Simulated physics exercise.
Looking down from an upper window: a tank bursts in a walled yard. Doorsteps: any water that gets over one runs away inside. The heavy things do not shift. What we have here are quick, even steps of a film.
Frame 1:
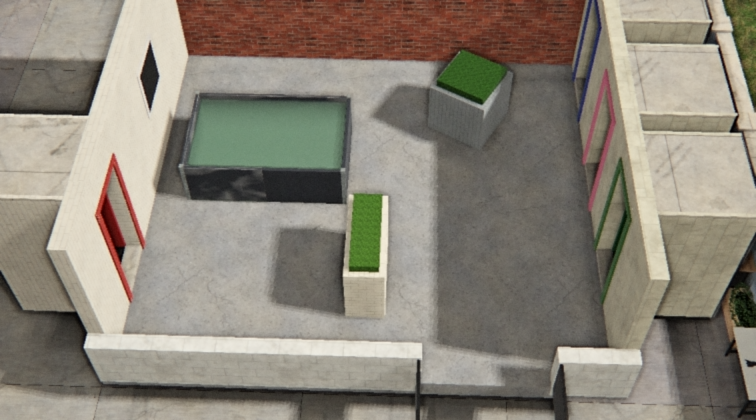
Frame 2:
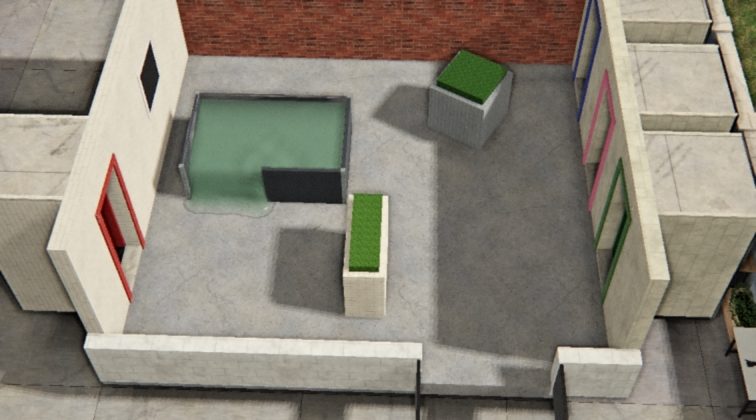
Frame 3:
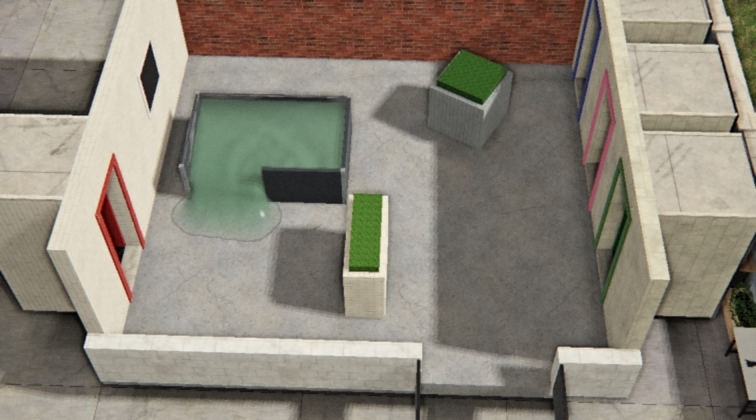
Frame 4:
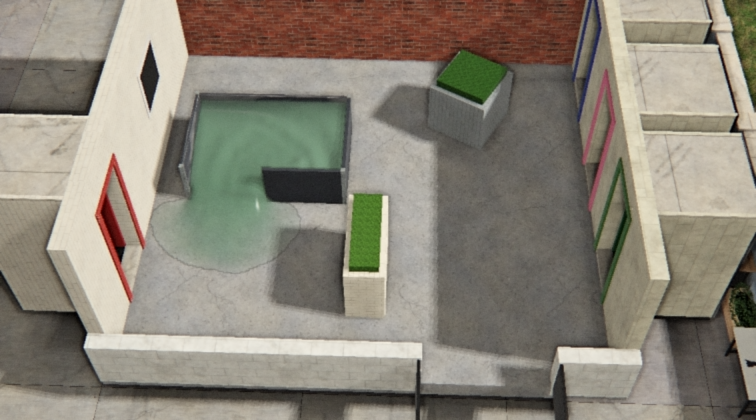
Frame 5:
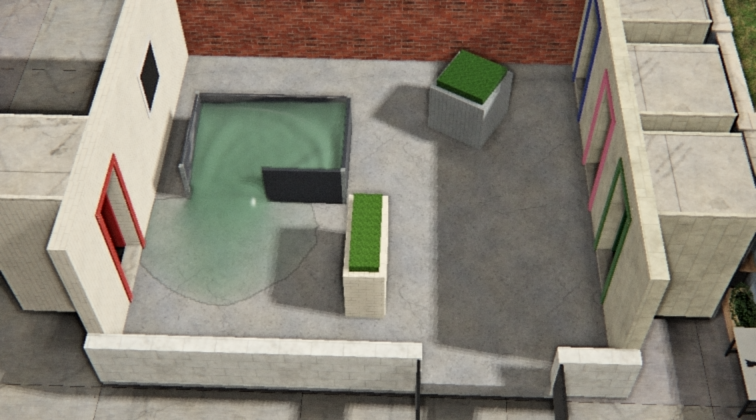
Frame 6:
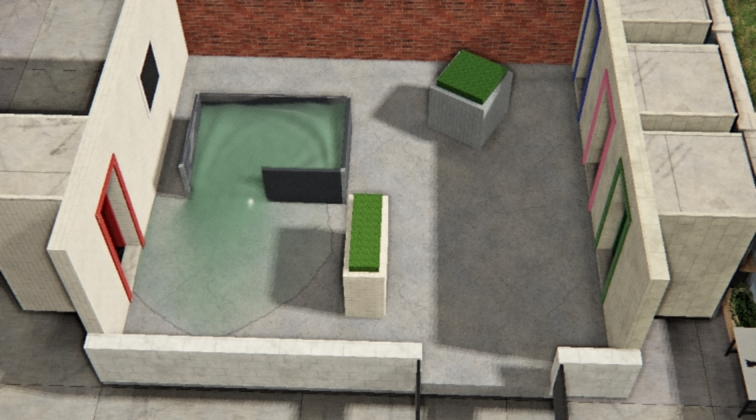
Green water pours from a gap in the front of a dark-walled tank at the left of a walled concrete yard, seen from high above by a still camera. A red-framed opening stands at left, blue, pink and green ones at right, brick behind, and two grass-topped blocks between. The water, still at first, spreads forward in a widening, thinning sheet toward the low white front wall.
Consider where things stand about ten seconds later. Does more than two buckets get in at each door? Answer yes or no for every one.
Green door: Yes, blue door: No, red door: Yes, pink door: No.
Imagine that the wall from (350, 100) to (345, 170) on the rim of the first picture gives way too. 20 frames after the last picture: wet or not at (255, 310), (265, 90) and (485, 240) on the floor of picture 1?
Taking the points in order: Unwetted, unwetted and swamped.
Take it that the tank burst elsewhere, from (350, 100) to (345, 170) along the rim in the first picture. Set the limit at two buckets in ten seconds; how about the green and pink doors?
In that case the green one breaks the limit and the pink one breaks the limit.
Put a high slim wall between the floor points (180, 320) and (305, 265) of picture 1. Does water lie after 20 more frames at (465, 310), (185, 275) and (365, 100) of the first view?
Log, spots one to three: Swamped; swamped; spared.
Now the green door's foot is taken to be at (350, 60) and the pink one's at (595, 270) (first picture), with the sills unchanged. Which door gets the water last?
Go with the door marked green.
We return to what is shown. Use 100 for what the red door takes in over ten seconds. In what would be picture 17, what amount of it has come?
About 30 per cent.
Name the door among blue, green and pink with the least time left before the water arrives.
I'd go with the green-painted one.
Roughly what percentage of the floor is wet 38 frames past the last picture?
It works out to about 60 in a hundred.
A moment on, water covers 20 % of the floor; the green door not reached, the blue door not reached, the red door under two buckets in, the pink door not reached.
Next, water covers 25 % of the floor; the green door not reached, the blue door not reached, the red door over two buckets in, the pink door not reached.
Then, water covers 40 % of the floor; the green door not reached, the blue door not reached, the red door far over two buckets in, the pink door not reached.
Later, water covers 60 % of the floor; the green door over two buckets in, the blue door not reached, the red door far over two buckets in, the pink door wet at the sill, nothing in.
In the end, water covers 85 % of the floor; the green door over two buckets in, the blue door wet at the sill, nothing in, the red door far over two buckets in, the pink door wet at the sill, nothing in.
